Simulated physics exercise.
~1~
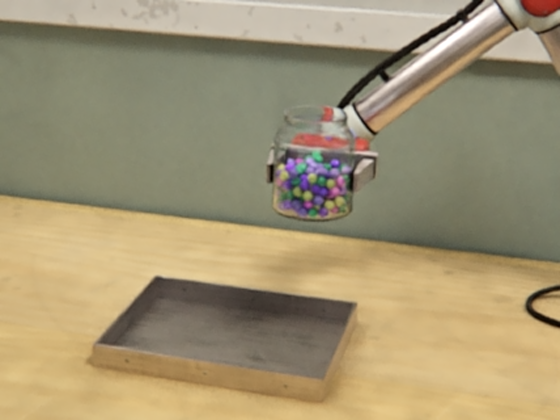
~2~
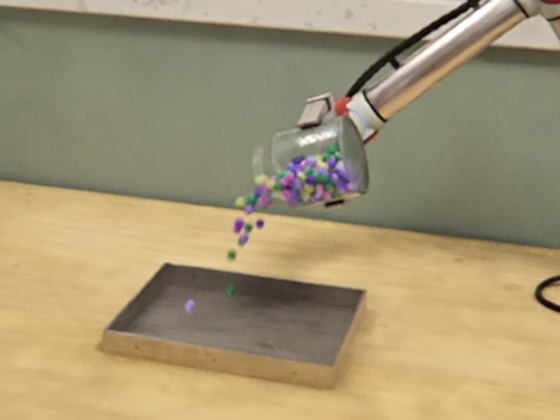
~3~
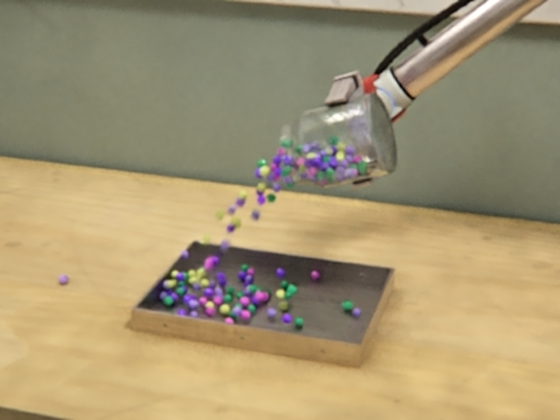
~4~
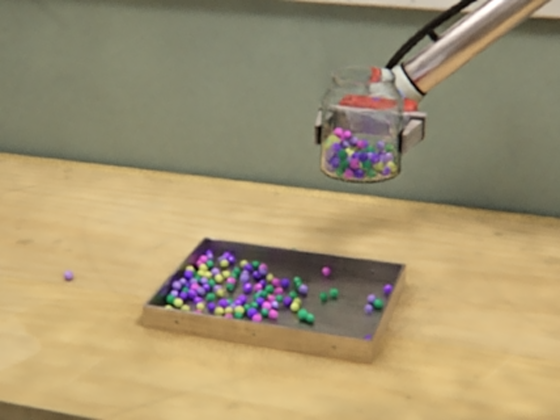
Above a wooden table, a robot arm tips colourful balls from a jar into a tray, spilling one, then rights it.
